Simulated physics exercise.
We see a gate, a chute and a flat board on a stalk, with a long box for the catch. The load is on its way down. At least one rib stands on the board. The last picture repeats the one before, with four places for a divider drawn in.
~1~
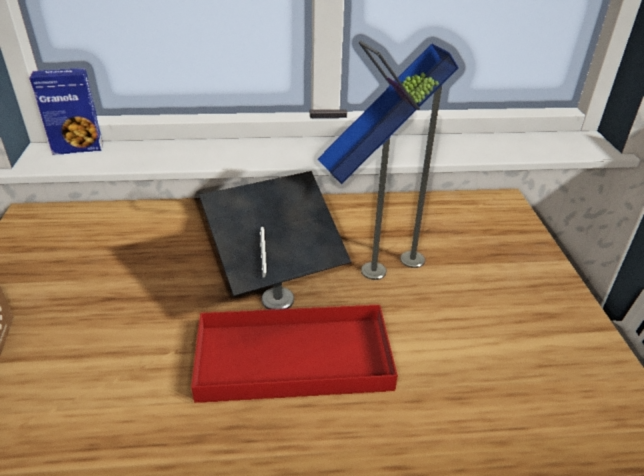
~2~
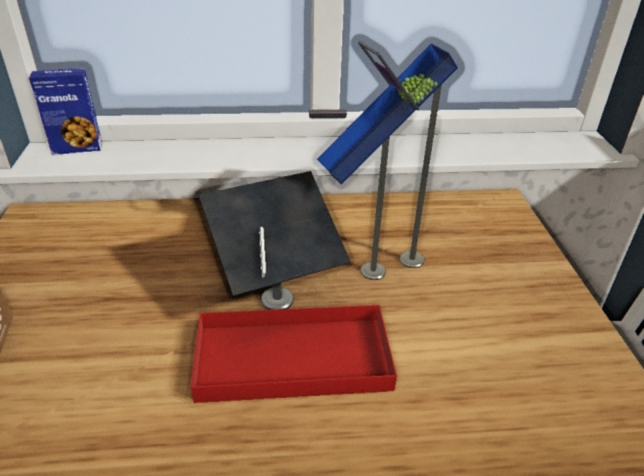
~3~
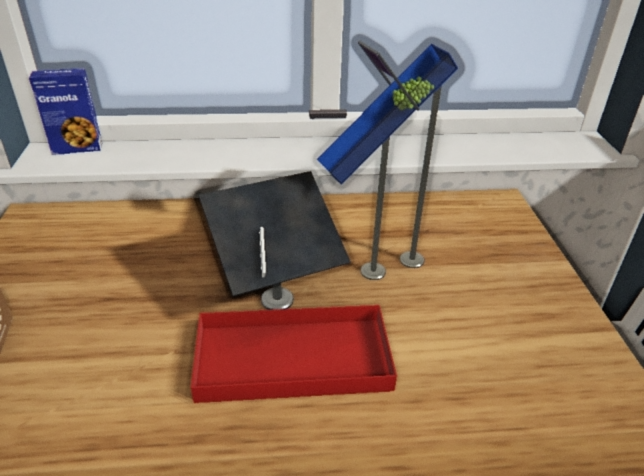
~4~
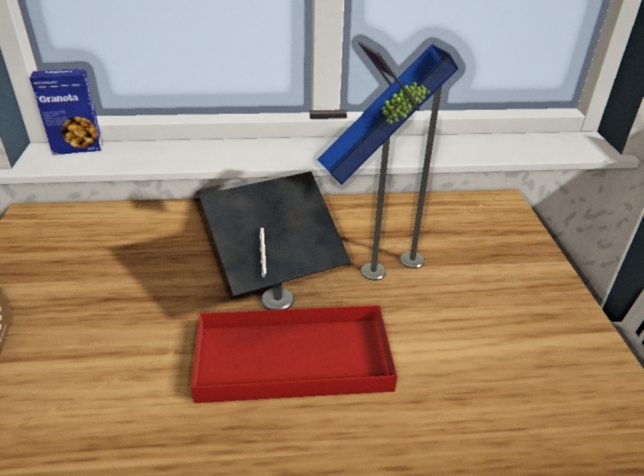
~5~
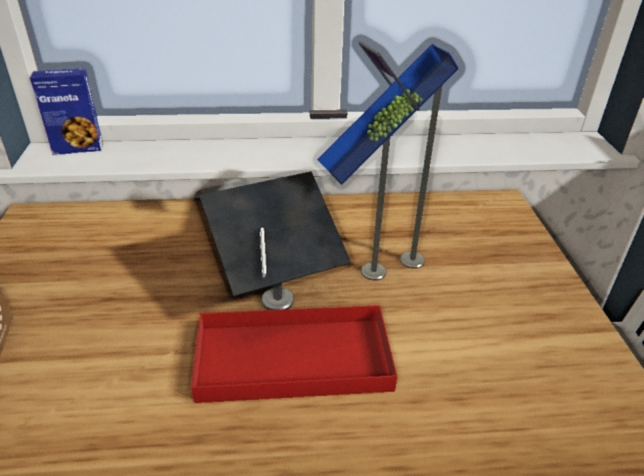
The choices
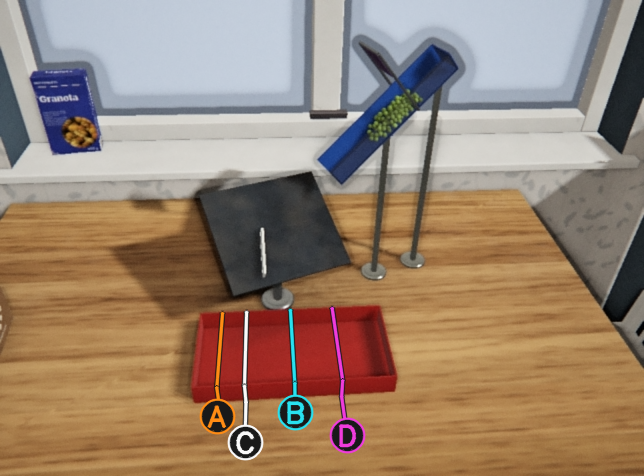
A blue chute holds small green peas, which slide partway down it toward the left.
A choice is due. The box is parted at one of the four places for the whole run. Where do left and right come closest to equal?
Best: B.
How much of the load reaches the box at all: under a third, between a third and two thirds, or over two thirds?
Over two thirds.
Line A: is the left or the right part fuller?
More lands on the right.
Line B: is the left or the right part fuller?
Left.
On the marked copy, line A crosses the front rim at (216, 386); line B crosses the front rim at (294, 382); line C crosses the front rim at (244, 385); line D crosses the front rim at (342, 379).
With A, of what is caught, a stray few on the left of the divider, nearly all on the right.
With B, of what is caught, about two thirds on the left of the divider, about a third on the right.
With C, of what is caught, a stray few on the left of the divider, nearly all on the right.
With D, of what is caught, nearly all on the left of the divider, a small part on the right.
